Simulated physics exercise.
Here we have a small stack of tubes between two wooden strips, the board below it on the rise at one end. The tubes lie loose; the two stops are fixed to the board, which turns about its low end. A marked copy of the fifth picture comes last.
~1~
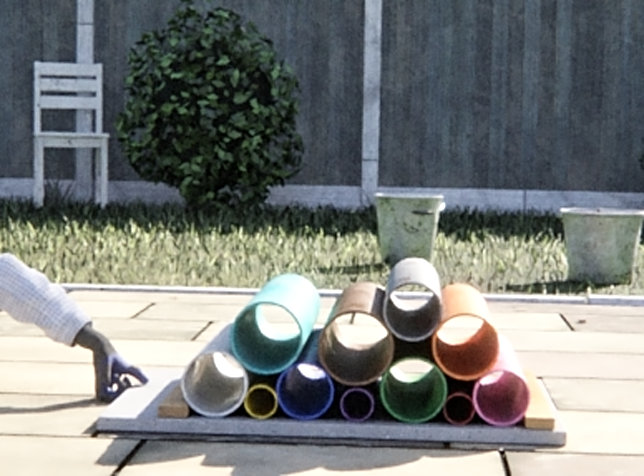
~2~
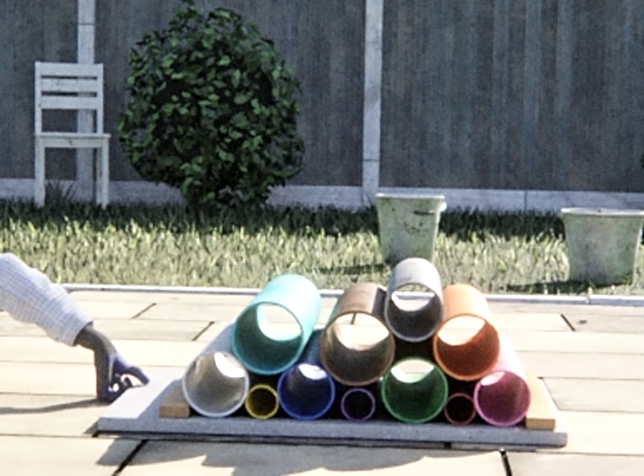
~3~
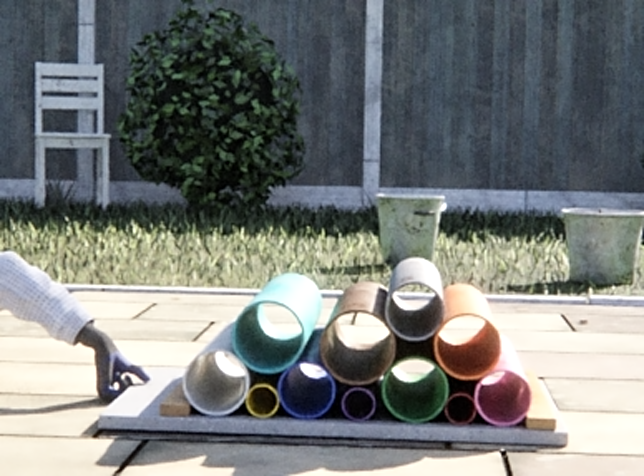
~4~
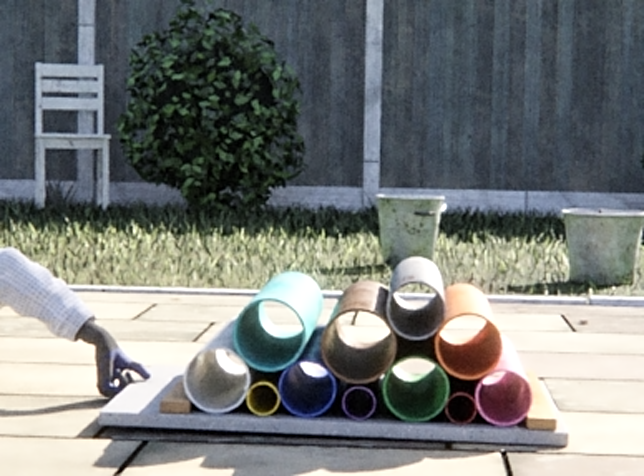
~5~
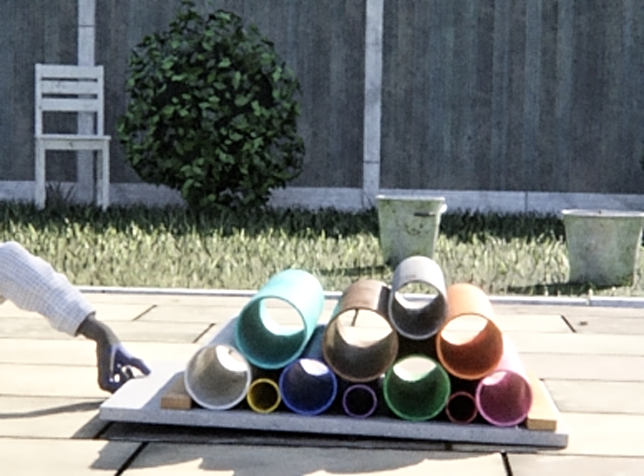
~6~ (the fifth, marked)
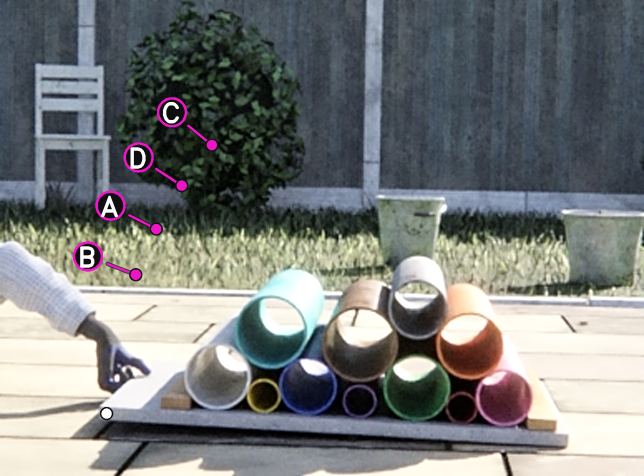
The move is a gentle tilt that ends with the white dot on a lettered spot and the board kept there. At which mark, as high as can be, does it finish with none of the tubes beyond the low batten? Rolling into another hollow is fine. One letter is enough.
No higher than A.
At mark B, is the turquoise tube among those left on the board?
The turquoise tube: Yes.
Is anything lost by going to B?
No.
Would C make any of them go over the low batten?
At C: Yes.
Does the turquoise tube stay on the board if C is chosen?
The turquoise tube: No.
On the copy, A at (156, 229); B at (136, 274); C at (212, 145); D at (181, 186); the white dot at (106, 413).
On A. First, board at 16°.
Then, board at 26°.
Finally, board at 26°, none over the low batten.
By contrast, B none over the low batten; C six over the low batten; D six over the low batten.
